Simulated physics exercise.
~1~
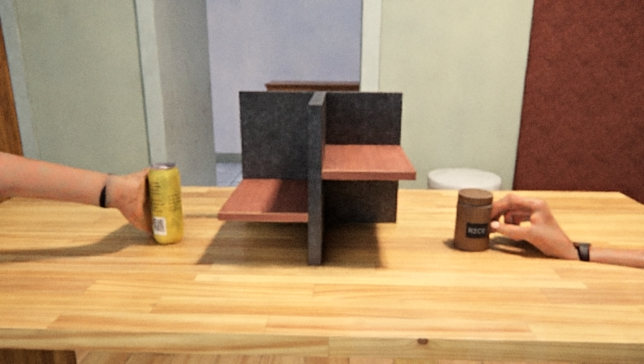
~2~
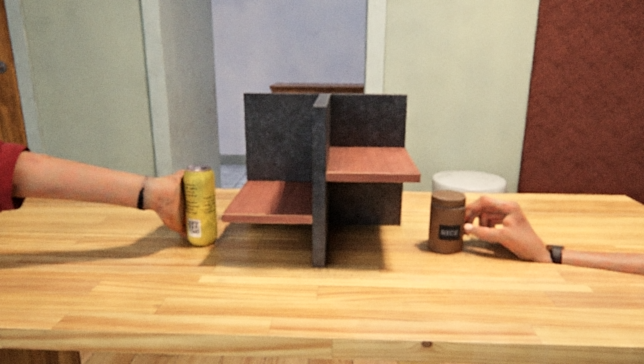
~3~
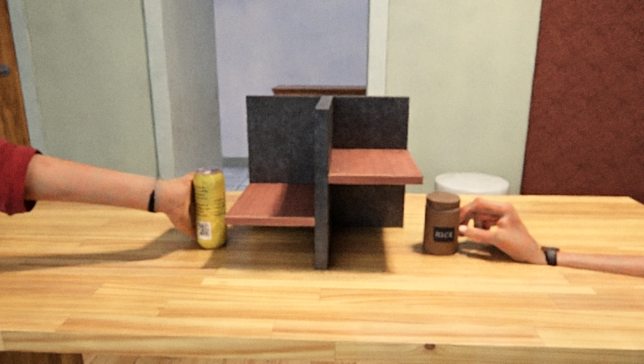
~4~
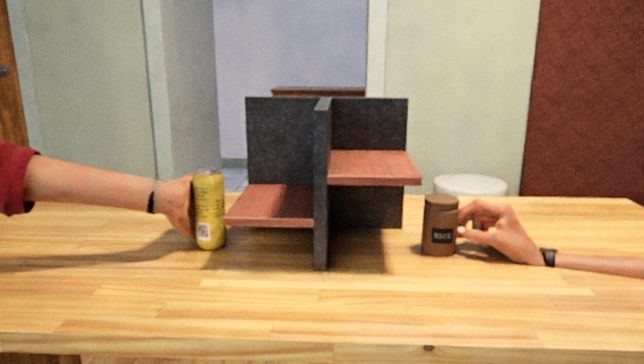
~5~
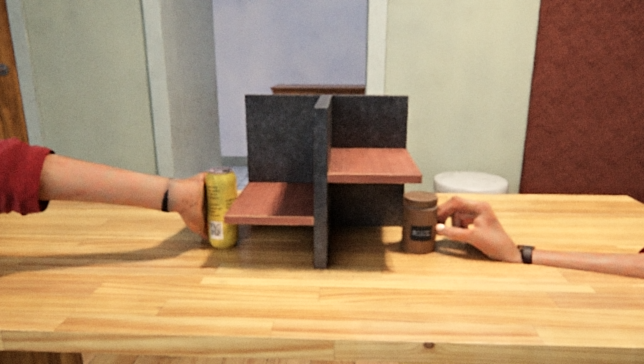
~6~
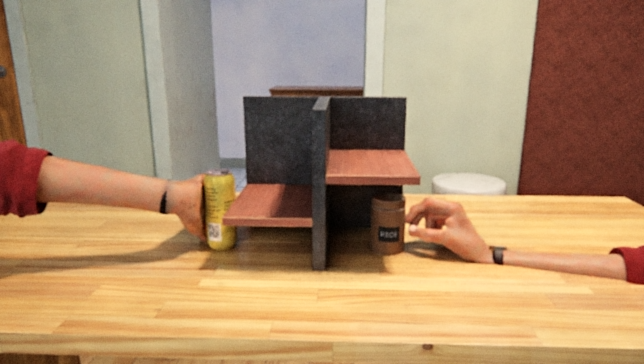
To begin with, a two-sided shelf of dark panels and reddish boards stands on a wooden table, with a hand holding an upright yellow can on the left and another hand holding an upright brown jar on the right. The hands push both objects inward toward the shelf, then pause briefly. The can moves slightly farther right and stops at the edge of the lower board, while the jar slides left and starts to pass beneath the higher board. Finally, the jar is fully under its board, and the can, too tall to fit, remains outside.
